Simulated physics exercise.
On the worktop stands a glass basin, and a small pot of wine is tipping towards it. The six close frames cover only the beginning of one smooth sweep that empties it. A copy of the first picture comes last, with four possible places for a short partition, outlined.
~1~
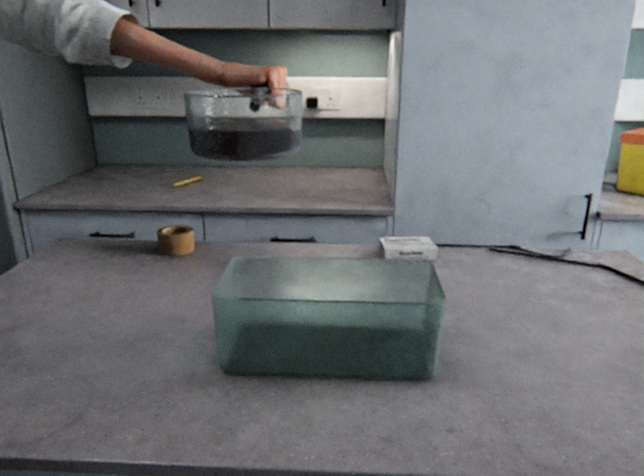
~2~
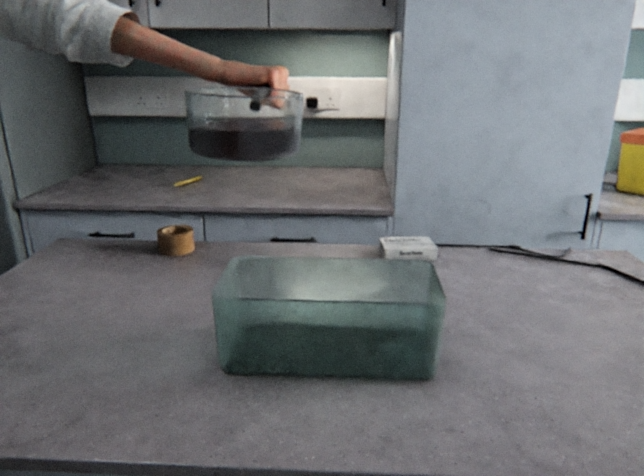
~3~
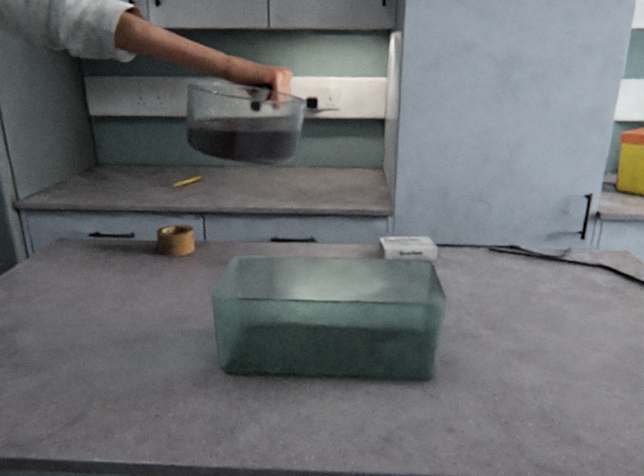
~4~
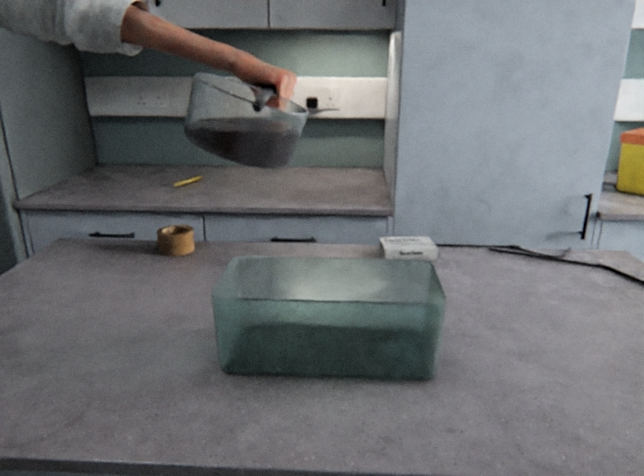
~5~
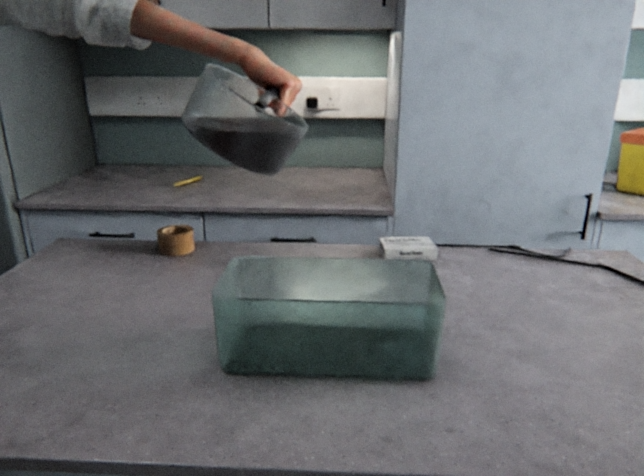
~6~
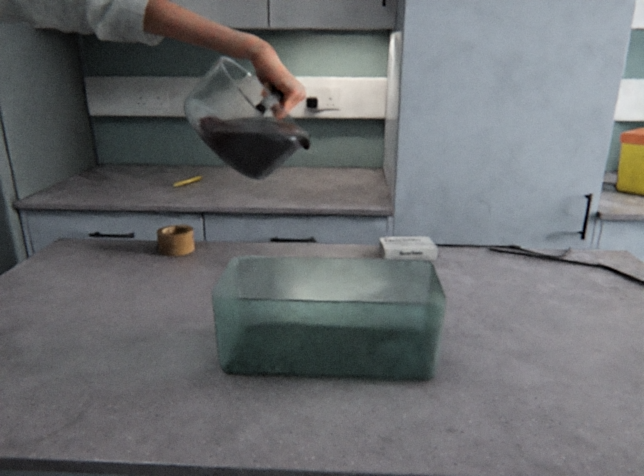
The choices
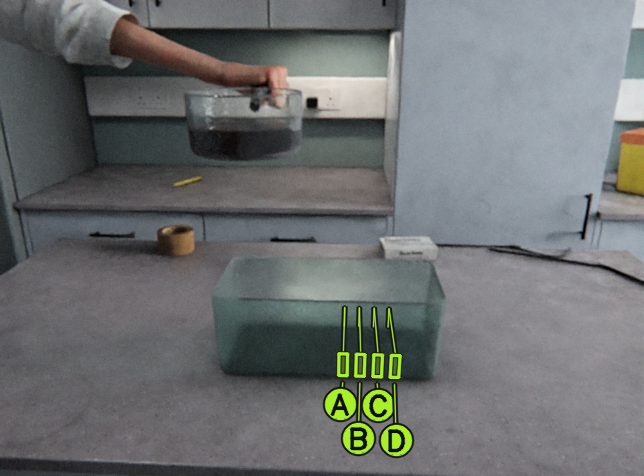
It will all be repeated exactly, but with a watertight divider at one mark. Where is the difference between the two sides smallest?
Use place A.
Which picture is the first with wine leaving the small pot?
In picture 6.
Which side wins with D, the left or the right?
More ends on the left.
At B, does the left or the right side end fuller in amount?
More ends on the left.
On the marked copy, A at (342, 382); B at (359, 382); C at (377, 383); D at (394, 384).
For place A, about 52 % ends left of the wall and 46 % right of it.
For place B, about 81 % ends left of the wall and 17 % right of it.
For place C, about 90 % ends left of the wall and 7 % right of it; 3 % is lost outside.
For place D, about 87 % ends left of the wall and 11 % right of it.
